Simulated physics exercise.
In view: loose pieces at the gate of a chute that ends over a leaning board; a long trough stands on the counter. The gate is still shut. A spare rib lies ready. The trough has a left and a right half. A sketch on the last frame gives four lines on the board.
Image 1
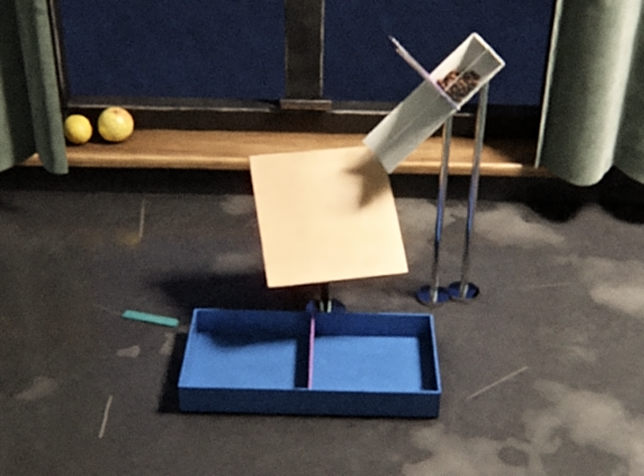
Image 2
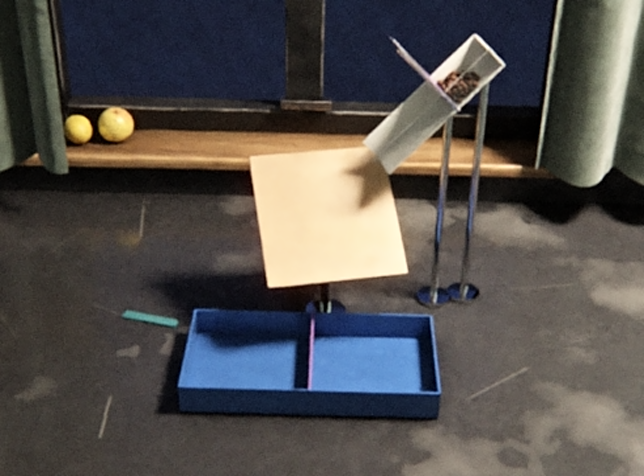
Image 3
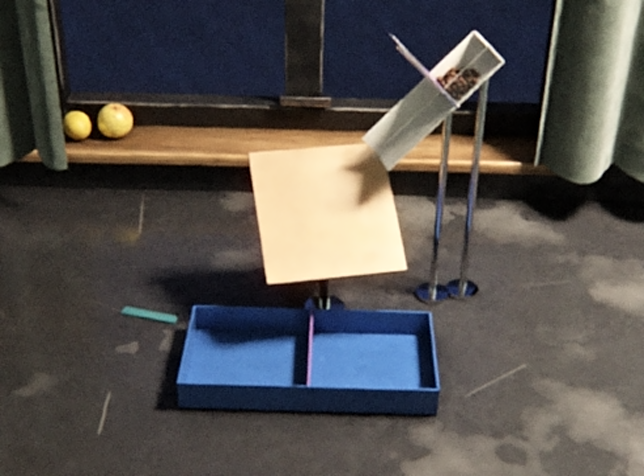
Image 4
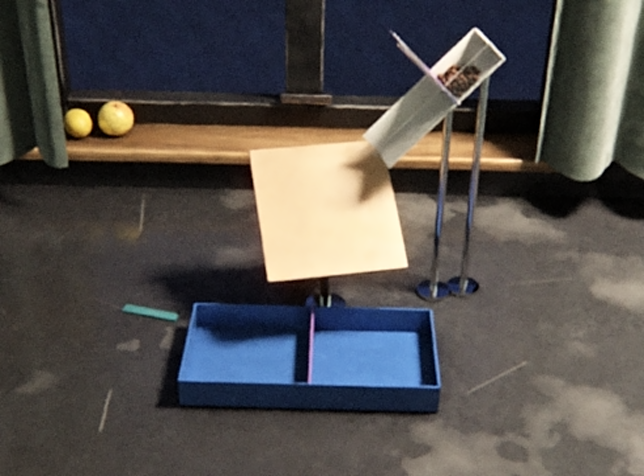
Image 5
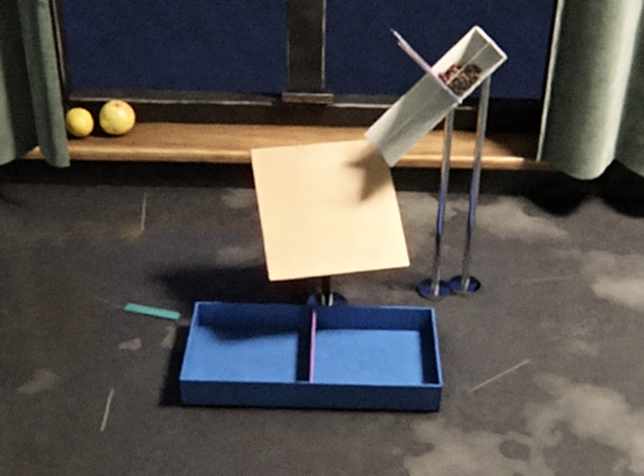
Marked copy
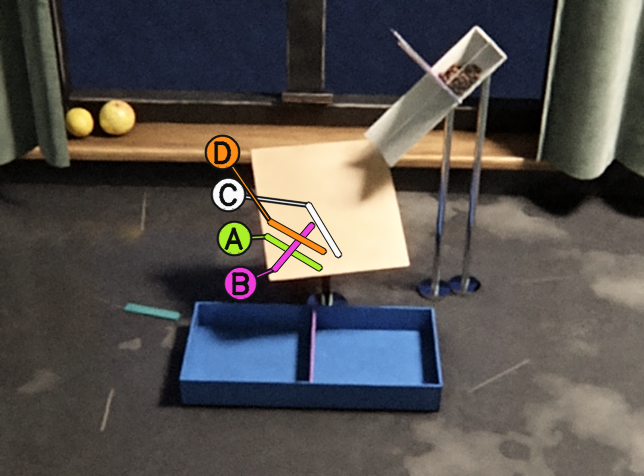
A tilted, pale square board stood behind a blue divided trough, with small brown pieces sitting in a sloping chute at the upper right, and nothing moved apart from a slight shake of the view.
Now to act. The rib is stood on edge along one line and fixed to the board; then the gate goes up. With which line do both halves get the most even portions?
B.
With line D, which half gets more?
The right half.
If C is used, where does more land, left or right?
More lands on the right.
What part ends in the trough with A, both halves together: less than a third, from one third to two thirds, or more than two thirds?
It is more than two thirds.
On the marked copy, line A from (267, 236) to (319, 267); line B from (311, 225) to (274, 268); line C from (308, 205) to (338, 254); line D from (270, 222) to (323, 251).
If A is chosen, of what is caught, a small share in the left half, all but a few in the right.
If B is chosen, of what is caught, close to half in the left half, close to half in the right.
If C is chosen, of what is caught, only a few in the left half, all but a few in the right.
If D is chosen, of what is caught, a small share in the left half, all but a few in the right.
